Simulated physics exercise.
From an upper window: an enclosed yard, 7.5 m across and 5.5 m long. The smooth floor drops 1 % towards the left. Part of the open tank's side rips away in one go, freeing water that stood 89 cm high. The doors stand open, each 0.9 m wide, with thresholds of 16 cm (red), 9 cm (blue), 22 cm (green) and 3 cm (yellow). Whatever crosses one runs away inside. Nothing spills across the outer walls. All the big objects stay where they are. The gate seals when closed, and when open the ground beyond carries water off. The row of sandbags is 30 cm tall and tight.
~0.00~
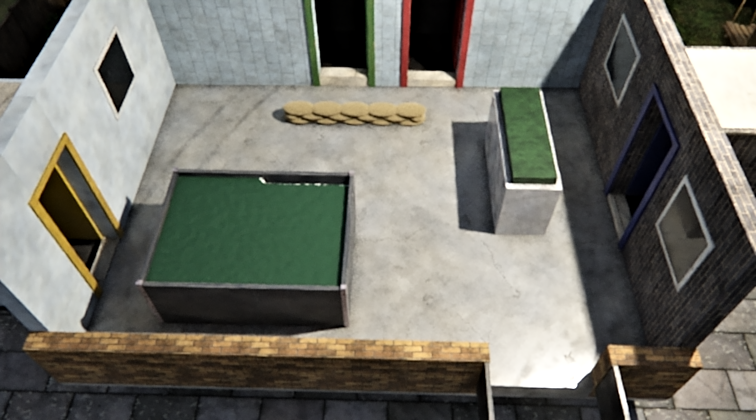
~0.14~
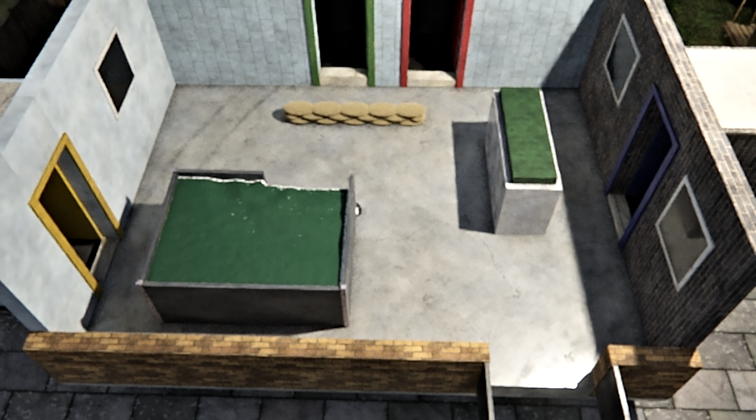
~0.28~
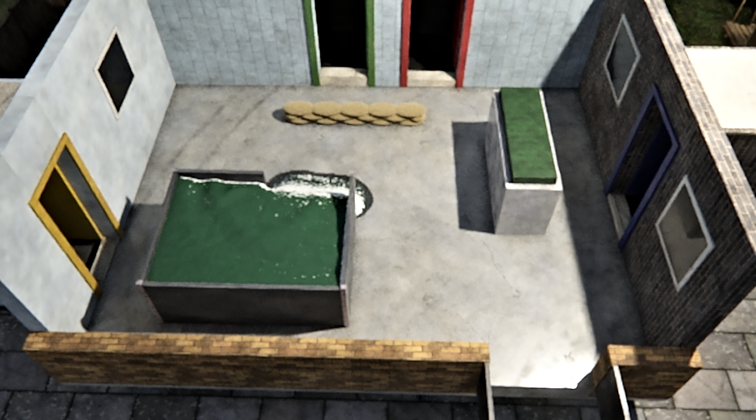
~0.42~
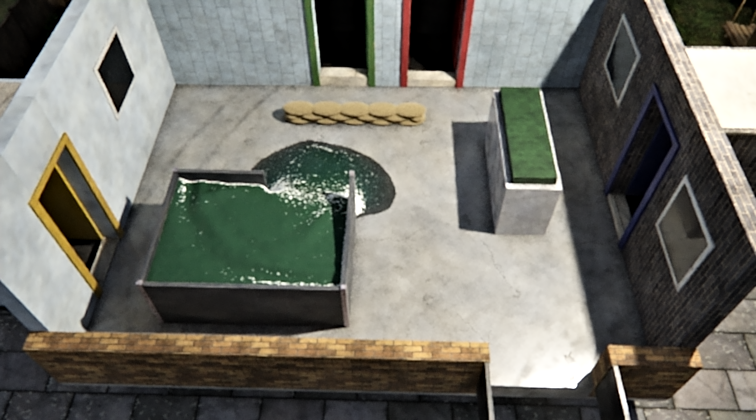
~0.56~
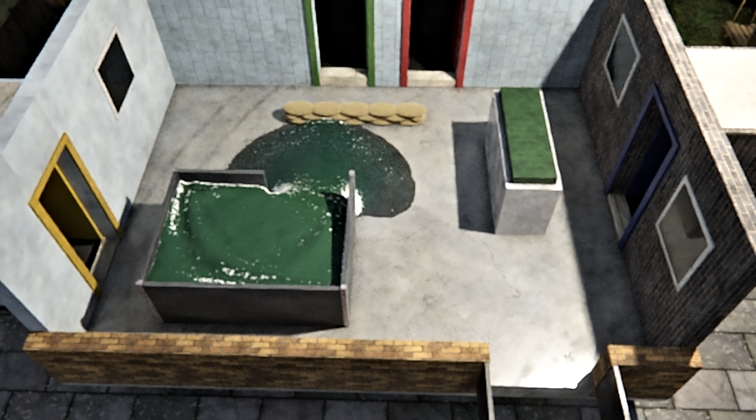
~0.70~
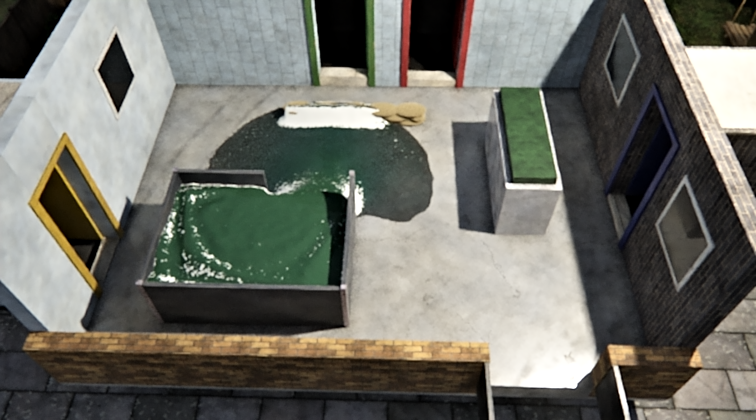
A large dark-walled open tank of green water stands left of centre in an enclosed yard, seen from above by a still camera. Sandbags lie near green- and red-framed doorways at the back, with a green-topped block to the right and a yellow-framed doorway left. Part of the tank's far side gives way, and water pours out, foaming, spreading widely across the grey floor and reaching the sandbags.
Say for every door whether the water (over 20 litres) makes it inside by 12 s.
Door by door: At the red door it does not reach the limit; at the blue door it stays under the limit; at the green door it stays under the limit; at the yellow door it passes the limit.
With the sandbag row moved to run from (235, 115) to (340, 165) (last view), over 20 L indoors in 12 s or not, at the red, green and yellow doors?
Then: Red over, green below, yellow past it.
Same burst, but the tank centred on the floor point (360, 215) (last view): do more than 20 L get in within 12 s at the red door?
Then: Red past it.
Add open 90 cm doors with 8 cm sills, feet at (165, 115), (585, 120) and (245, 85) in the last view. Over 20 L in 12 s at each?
In turn: Past it, past it, past it.
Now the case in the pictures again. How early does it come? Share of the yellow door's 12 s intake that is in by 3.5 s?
Some 0 per cent by then.
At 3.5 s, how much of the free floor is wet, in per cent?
About 70 per cent.
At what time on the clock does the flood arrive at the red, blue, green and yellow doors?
Arrival: Red 1.4 s, blue 3.6 s, green 1.2 s, yellow 3.4 s.
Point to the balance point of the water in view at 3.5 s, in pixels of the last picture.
At about (325, 179).
After 1.4 s water covers 35 % of the floor and is deepest (51 cm) near (336, 128); red door not reached, blue door not reached, green door 12 cm at the sill, 0 L in, yellow door not reached.
After 2.2 s water covers 45 % of the floor and is deepest (42 cm) near (324, 135); red door 10 cm at the sill, 0 L in, blue door not reached, green door 16 cm at the sill, 0 L in, yellow door not reached.
After 3.5 s water covers 70 % of the floor and is deepest (32 cm) near (174, 92); red door 4 cm at the sill, 0 L in, blue door not reached, green door 5 cm at the sill, 0 L in, yellow door 5 cm at the sill, 0 L in.
After 7.0 s water covers 95 % of the floor and is deepest (22 cm) near (201, 360); red door 14 cm at the sill, 2 L in, blue door 3 cm at the sill, 0 L in, green door 18 cm at the sill, 0 L in, yellow door 9 cm at the sill, 17 L in.
After 12.0 s water covers 95 % of the floor and is deepest (15 cm) near (161, 156); red door 10 cm at the sill, 3 L in, blue door 3 cm at the sill, 0 L in, green door 10 cm at the sill, 0 L in, yellow door 13 cm at the sill, 243 L in.
